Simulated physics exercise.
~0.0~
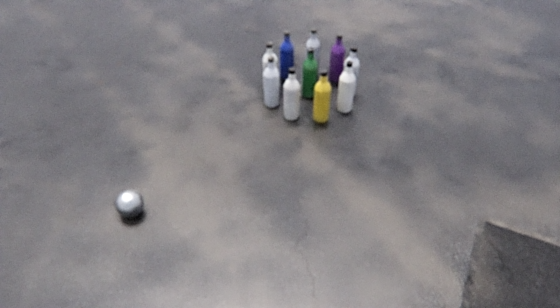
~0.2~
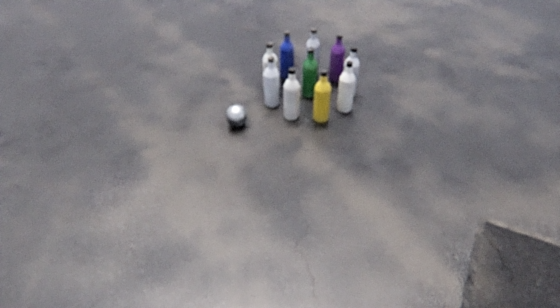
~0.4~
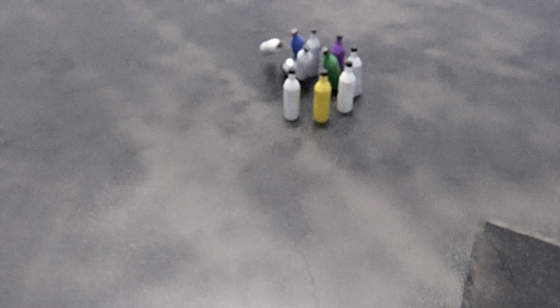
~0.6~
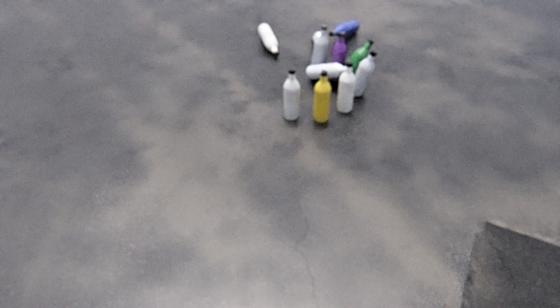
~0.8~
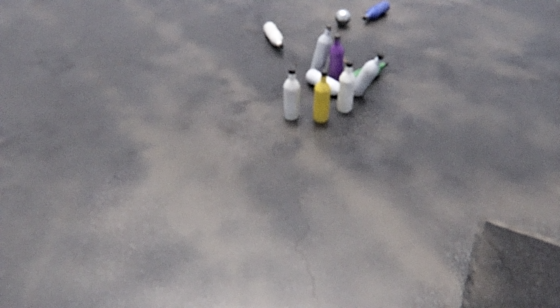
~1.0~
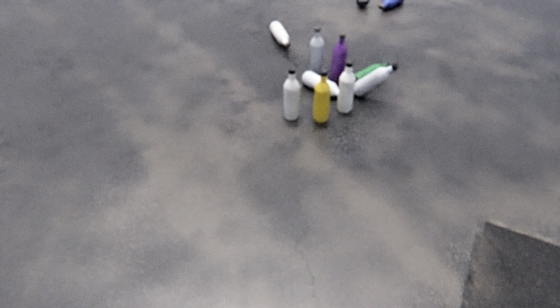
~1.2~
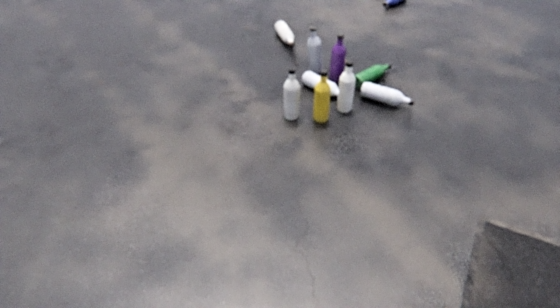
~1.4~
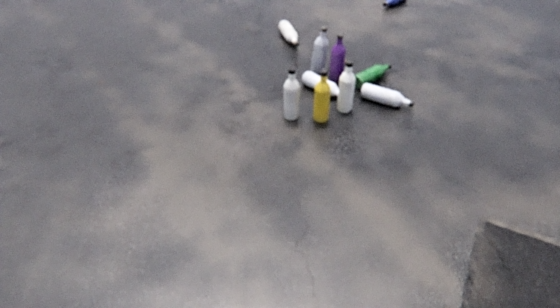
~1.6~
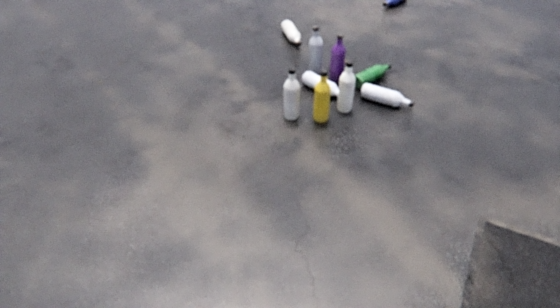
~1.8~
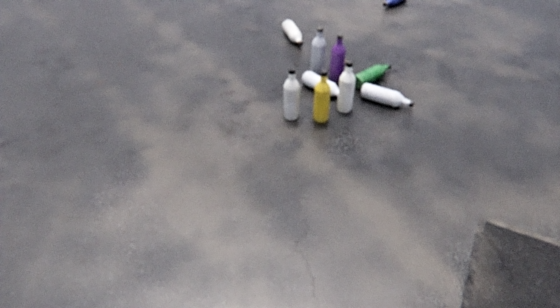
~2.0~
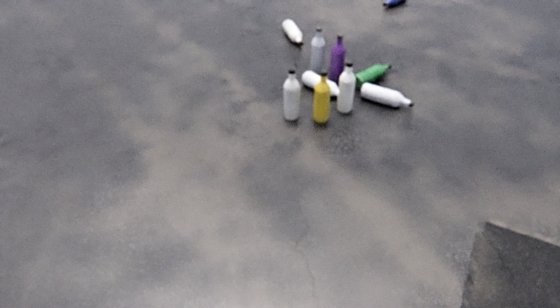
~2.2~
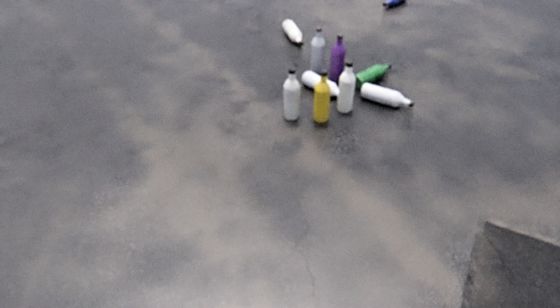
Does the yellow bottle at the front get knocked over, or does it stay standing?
The yellow bottle stays standing in its place at the front, even though several bottles around it go down.
